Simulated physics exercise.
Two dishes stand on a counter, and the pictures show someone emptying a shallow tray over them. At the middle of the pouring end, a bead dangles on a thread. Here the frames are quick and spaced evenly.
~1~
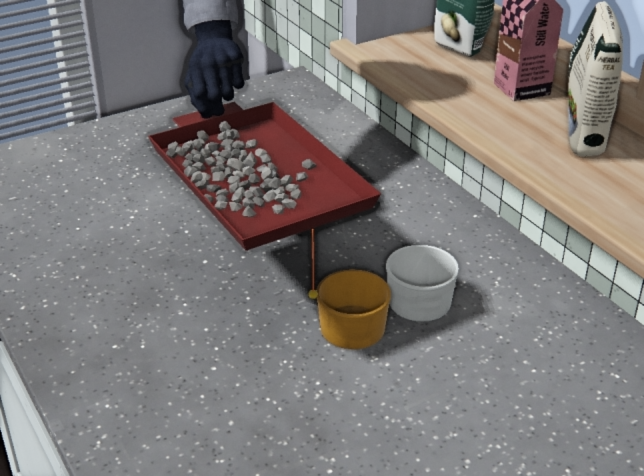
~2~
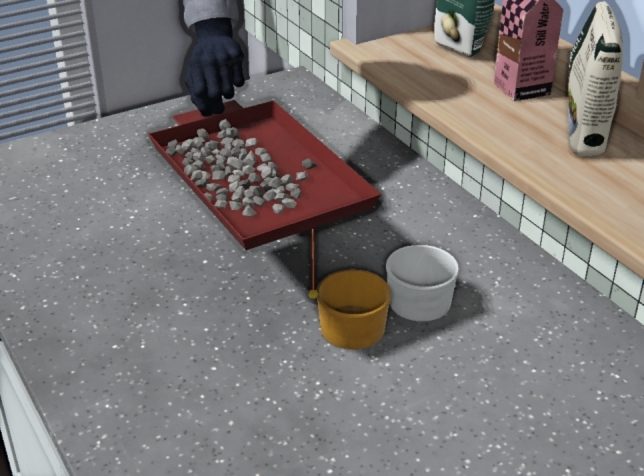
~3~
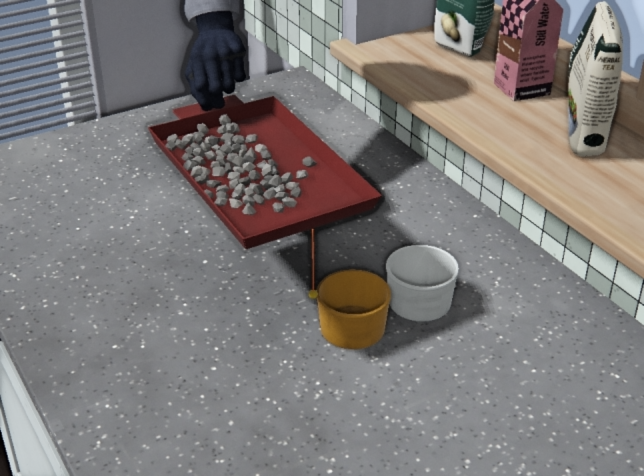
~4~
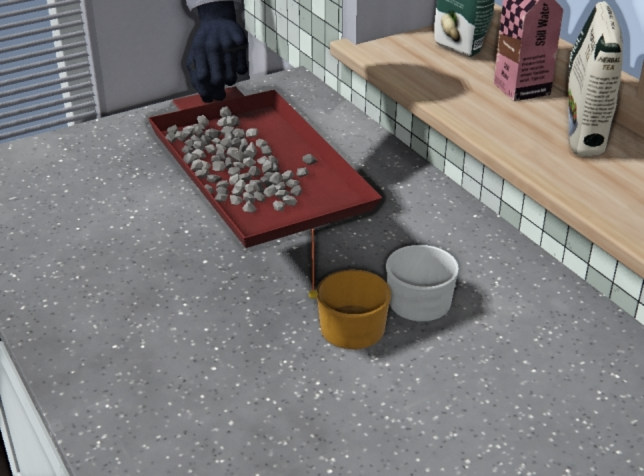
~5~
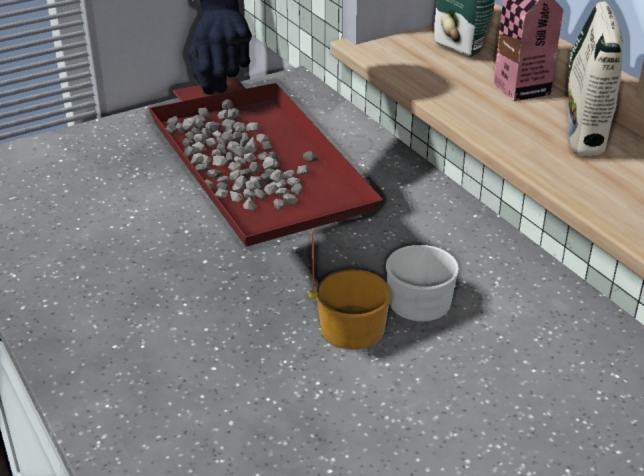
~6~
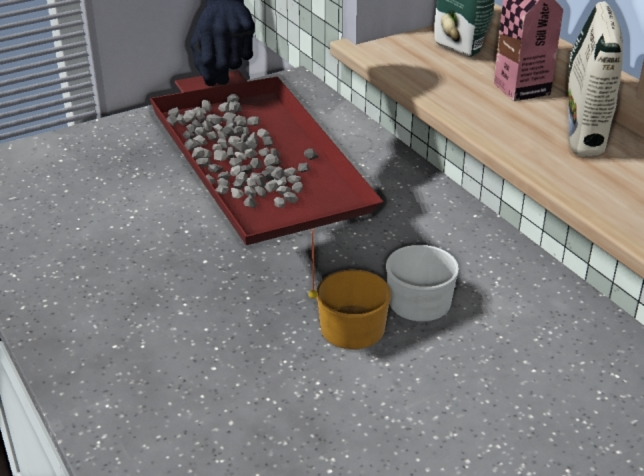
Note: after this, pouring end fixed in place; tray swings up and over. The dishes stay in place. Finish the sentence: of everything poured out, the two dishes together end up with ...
They end up with the majority of it.
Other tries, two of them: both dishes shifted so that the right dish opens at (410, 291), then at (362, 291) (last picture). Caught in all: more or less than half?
At place one in excess of half; at place two in excess of half.
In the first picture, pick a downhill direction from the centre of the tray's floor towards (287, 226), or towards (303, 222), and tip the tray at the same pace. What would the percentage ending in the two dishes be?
I'd put it at some 0 % and then some 0 %.
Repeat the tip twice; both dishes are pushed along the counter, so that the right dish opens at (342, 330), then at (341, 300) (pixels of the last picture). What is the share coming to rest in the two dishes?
Respectively 20 % and 30 %.
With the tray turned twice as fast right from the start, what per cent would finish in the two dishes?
Something like 40 in a hundred.
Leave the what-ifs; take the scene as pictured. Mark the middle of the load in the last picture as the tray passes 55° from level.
I'd mark it close to (339, 198).
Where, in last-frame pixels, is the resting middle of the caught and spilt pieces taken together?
Centre at rest: Close to (367, 325).
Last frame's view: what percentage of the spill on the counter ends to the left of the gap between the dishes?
Close to 30 per cent of the spill, I think.
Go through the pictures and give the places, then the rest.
The first frame shows corners of the pouring end (245, 235) and (373, 192), level; middle of the load (239, 167), bits of gravel; left dish (372, 327); right dish (441, 299); bead on its thread (313, 294).
The second frame shows corners of the pouring end (246, 235) and (373, 193), level; middle of the load (239, 166).
The third frame shows corners of the pouring end (246, 234) and (374, 194), tipped barely, lowest at the right corner; middle of the load (239, 162).
The fourth frame shows corners of the pouring end (247, 233) and (374, 196), tipped a little, lowest at the right corner; middle of the load (240, 157).
The fifth frame shows corners of the pouring end (248, 232) and (375, 197), tipped a little, lowest at the right corner; middle of the load (240, 152).
The sixth frame shows corners of the pouring end (249, 231) and (376, 199), tipped a little, lowest at the right corner; middle of the load (242, 148); left dish (372, 327); right dish (441, 299).
Just after the last frame, tray tipped steeply; almost all on the tray; just a few in the left dish; just a few in the right dish; just a few in the air.
A moment on, tray tipped right over; roughly a quarter on the tray; roughly a third in the left dish; about a tenth in the right dish; roughly a quarter outside both; about a tenth in the air.
Further on, tray tipped past a quarter turn; roughly two thirds in the left dish; about a tenth in the right dish; roughly a third outside both.
When it is over, tray tipped past a quarter turn; roughly two thirds in the left dish; about a tenth in the right dish; roughly a third outside both.
